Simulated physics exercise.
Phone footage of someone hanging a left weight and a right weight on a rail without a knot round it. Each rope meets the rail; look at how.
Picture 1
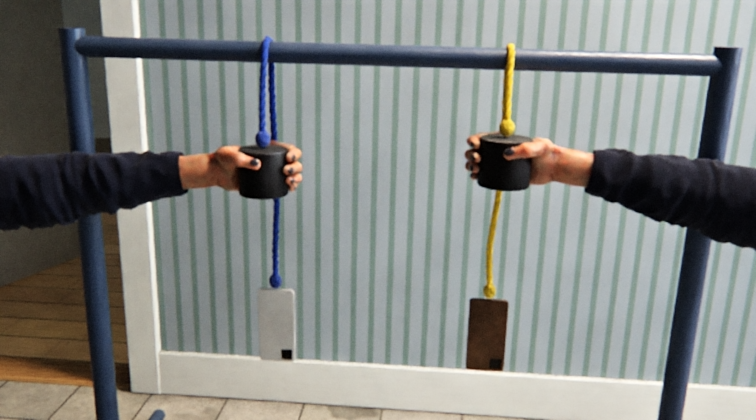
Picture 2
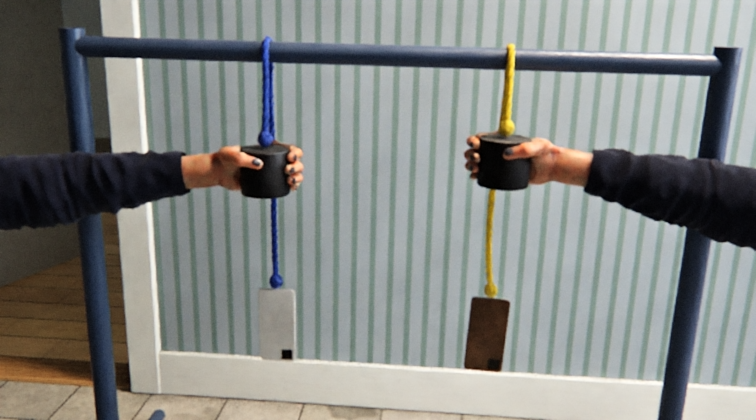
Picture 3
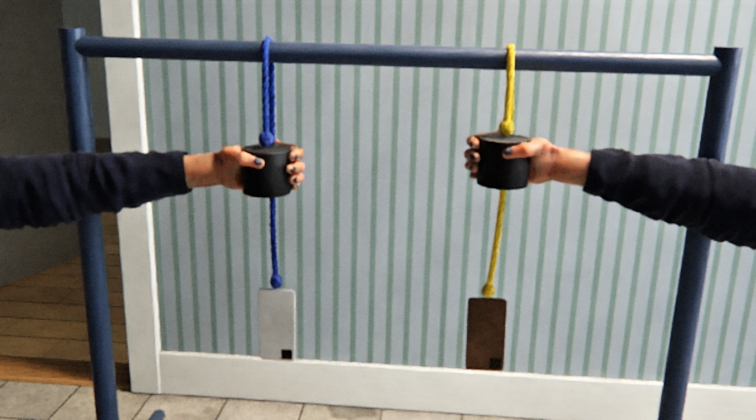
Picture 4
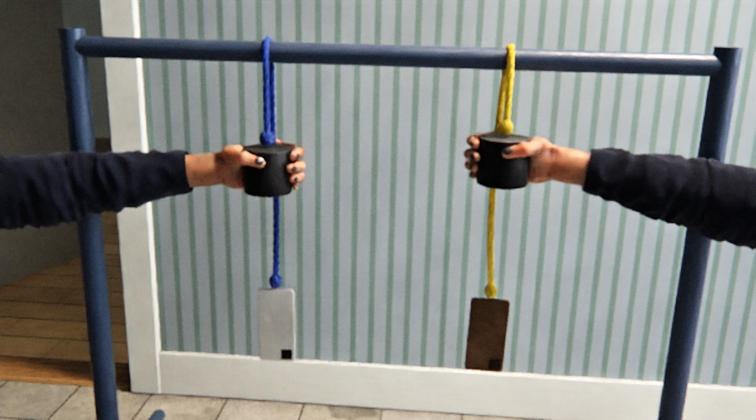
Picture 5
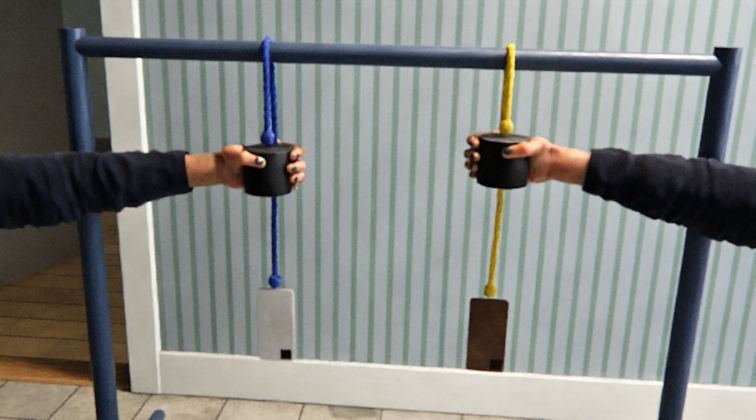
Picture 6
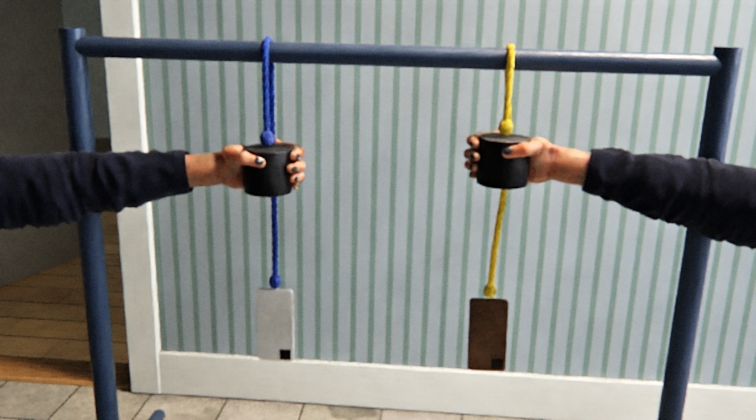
Two hands hold black cylinders on blue and yellow ropes, barely moving throughout.
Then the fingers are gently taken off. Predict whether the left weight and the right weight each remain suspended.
The left weight does not remain suspended. The right weight does not remain suspended.
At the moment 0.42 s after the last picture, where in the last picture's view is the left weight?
At that moment it is around pixel (270, 279).
Then, 0.42 s after the last picture, left weight dropping near (270, 279); right weight dropping near (492, 306).
Then, 0.74 s after the last picture, left weight on the floor; right weight on the floor.
At rest, left weight on the floor; right weight on the floor. The left weight pulls its rope through and the right weight runs down to the floor.
